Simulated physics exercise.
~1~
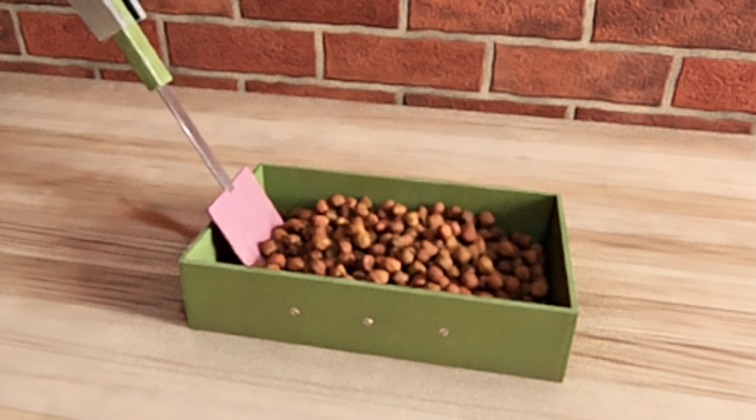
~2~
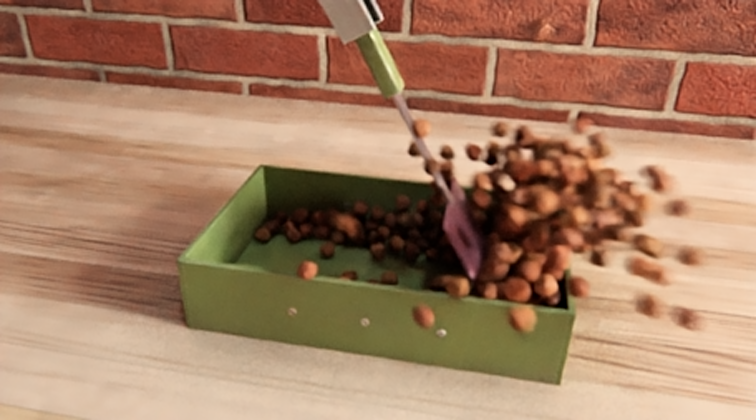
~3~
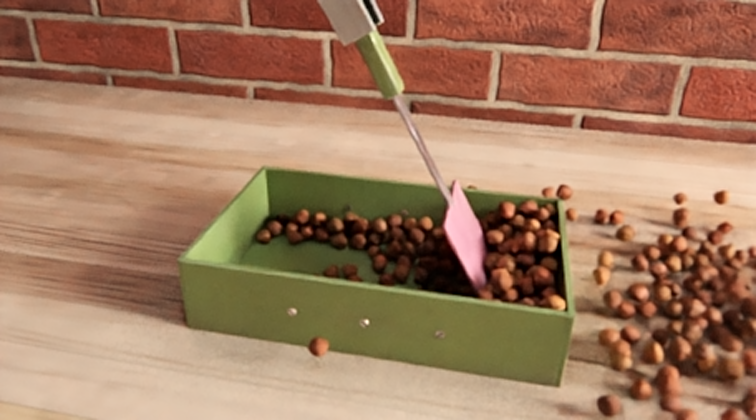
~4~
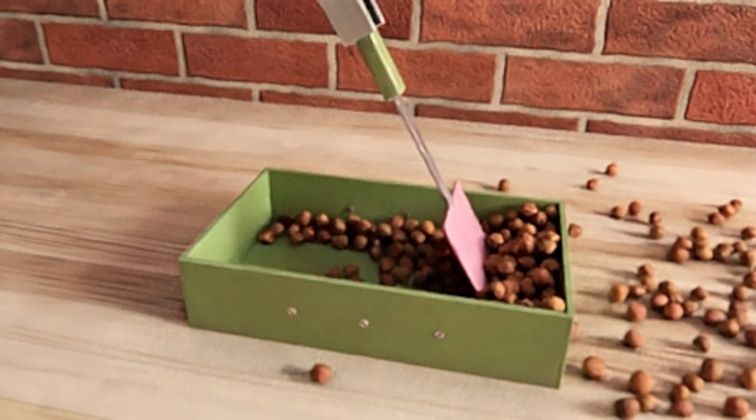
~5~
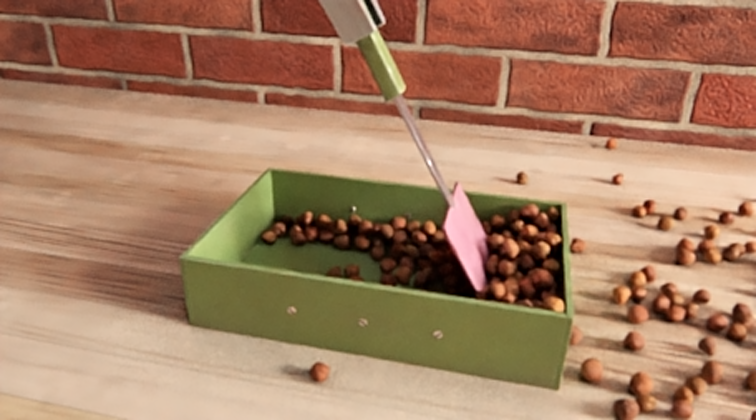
The clip opens on a green tray heaped with hazelnuts, standing on a wooden table before a red brick wall, with a pink turner gripped by a robot at its left end. The turner sweeps quickly to the right through the load, driving the nuts toward the far end. It stops short near the right side, and a thick cluster of nuts flies up and over the edge. They scatter across the table to the right, while one lands in front of the tray. At the end, the turner stays still among the many nuts left inside, with the spilled ones spread out beside the tray.
